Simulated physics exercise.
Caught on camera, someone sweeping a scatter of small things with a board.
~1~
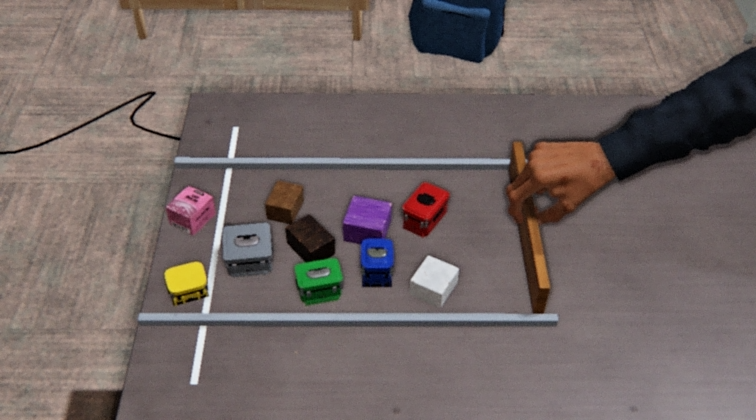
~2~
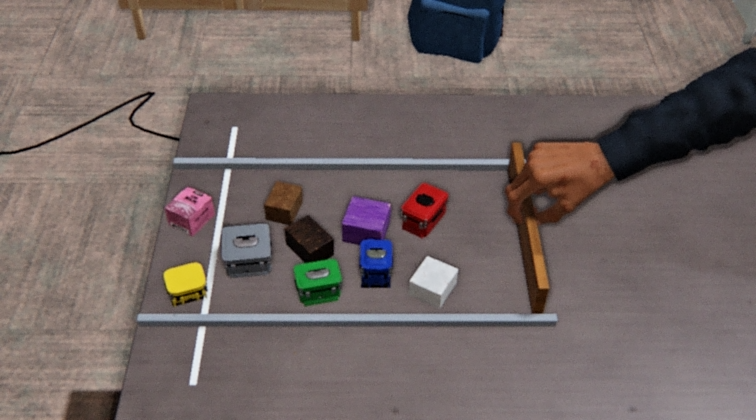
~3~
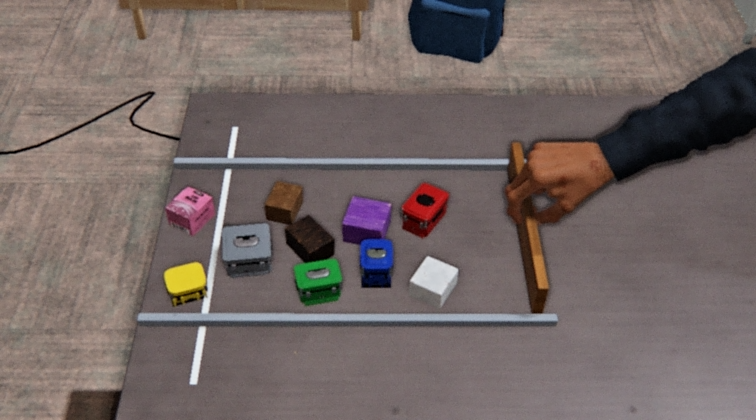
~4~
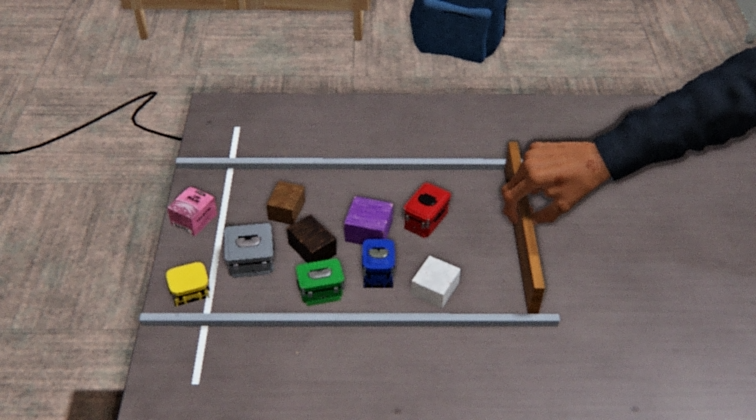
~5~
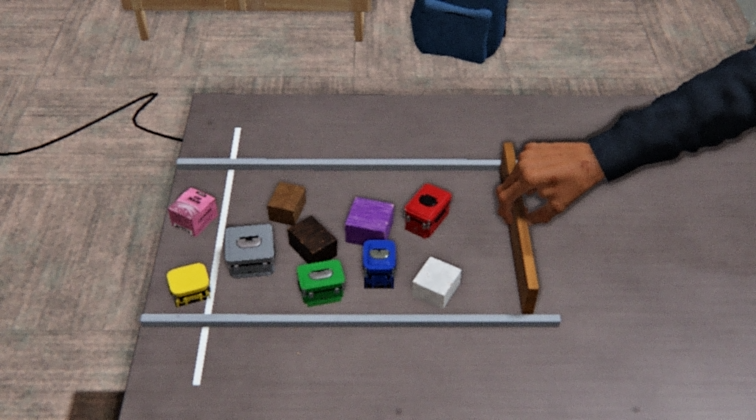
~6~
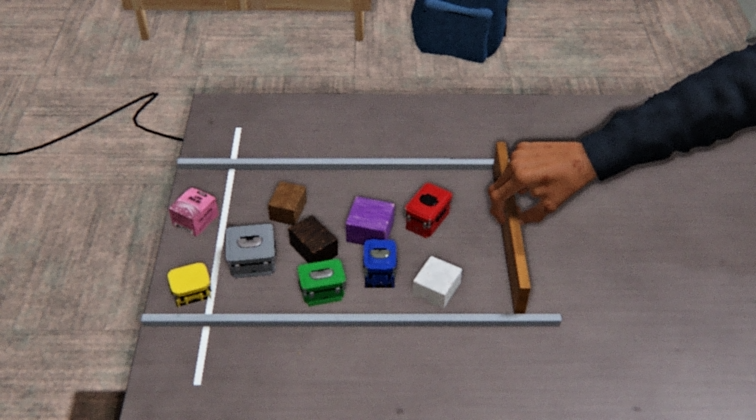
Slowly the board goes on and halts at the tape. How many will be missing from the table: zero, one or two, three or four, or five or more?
The number that fall off is three or four.
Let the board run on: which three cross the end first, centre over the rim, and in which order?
They are the yellow case, then the grey case, then the pink box.
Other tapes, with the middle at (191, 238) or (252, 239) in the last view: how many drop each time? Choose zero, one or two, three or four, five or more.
For each place: Five or more; one to two.
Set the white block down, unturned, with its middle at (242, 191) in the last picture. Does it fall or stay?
From there it holds on.
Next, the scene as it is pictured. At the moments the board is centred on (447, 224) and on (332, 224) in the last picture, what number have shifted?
First 2, then 9.
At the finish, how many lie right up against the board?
4 of them.
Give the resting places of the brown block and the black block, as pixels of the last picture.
About (210, 188), and the other about (156, 254).
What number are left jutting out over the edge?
3 of them.
Soon after, none off yet; pink box at rest near (194, 212); yellow case at rest near (190, 285); grey case at rest near (251, 251).
Then, none off yet; pink box at rest near (194, 212); yellow case moving near (184, 289); grey case moved about its own width near (217, 258).
Further on, one off so far; pink box moved a little near (178, 210); yellow case falling near (130, 359); grey case moved well along near (153, 270).
At rest, the number that fall off is three or four; fallen, grey case, yellow case and pink box.
